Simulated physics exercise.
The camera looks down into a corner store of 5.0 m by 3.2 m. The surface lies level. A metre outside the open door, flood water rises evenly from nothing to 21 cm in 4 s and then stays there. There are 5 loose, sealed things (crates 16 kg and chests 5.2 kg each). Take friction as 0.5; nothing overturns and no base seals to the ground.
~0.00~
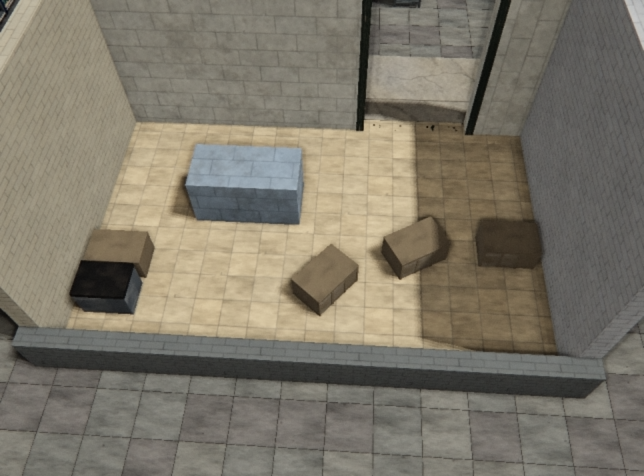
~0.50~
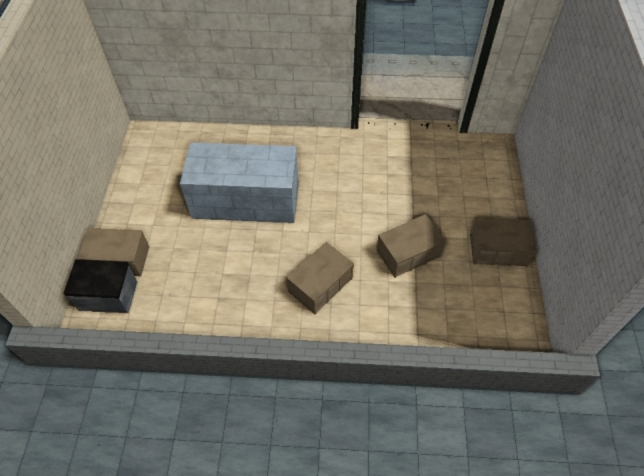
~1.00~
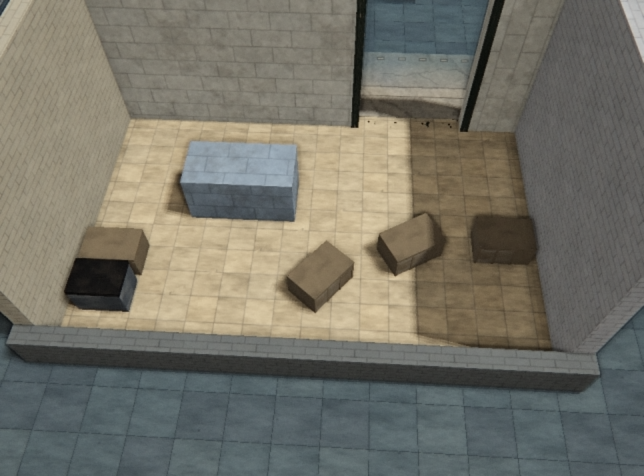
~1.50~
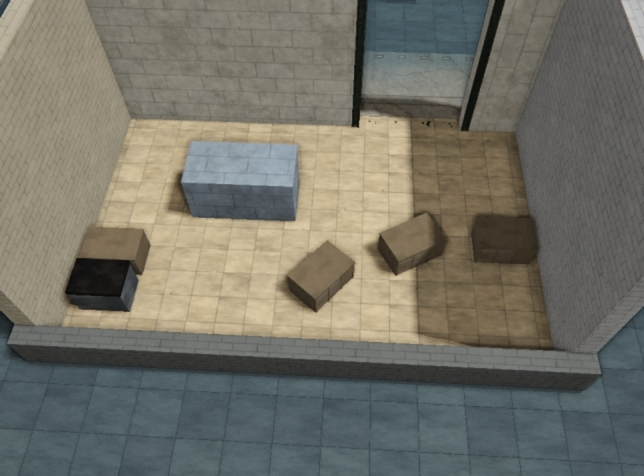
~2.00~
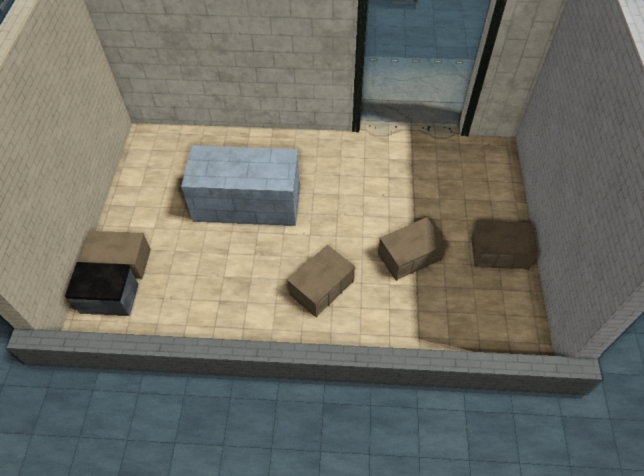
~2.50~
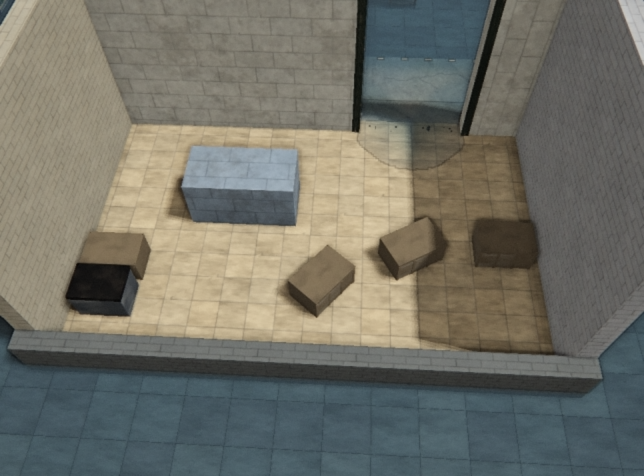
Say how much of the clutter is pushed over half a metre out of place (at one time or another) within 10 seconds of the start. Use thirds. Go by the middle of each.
It is two thirds or more.
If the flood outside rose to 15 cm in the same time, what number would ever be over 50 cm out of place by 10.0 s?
In that case 2 of them.
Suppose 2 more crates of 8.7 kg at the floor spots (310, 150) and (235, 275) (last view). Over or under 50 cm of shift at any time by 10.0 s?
In that order: Under, over.
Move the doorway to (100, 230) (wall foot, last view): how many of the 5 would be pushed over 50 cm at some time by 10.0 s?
Then 3.
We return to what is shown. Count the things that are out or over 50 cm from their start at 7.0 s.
I count 2.
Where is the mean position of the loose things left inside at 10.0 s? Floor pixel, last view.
At about (231, 270).
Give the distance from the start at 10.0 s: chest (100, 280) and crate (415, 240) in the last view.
In that order: 100 cm, 200 cm.
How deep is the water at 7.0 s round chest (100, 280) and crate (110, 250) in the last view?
About 2 and 2 cm.
After 3.5 s 0 of 5 are over 50 cm from their spots; 0 afloat.
After 4.5 s 0 of 5 are over 50 cm from their spots; 0 afloat.
After 7.0 s 2 of 5 are over 50 cm from their spots; 2 afloat.
After 10.0 s 5 of 5 are over 50 cm from their spots, and 5 have been at some point; 4 afloat.
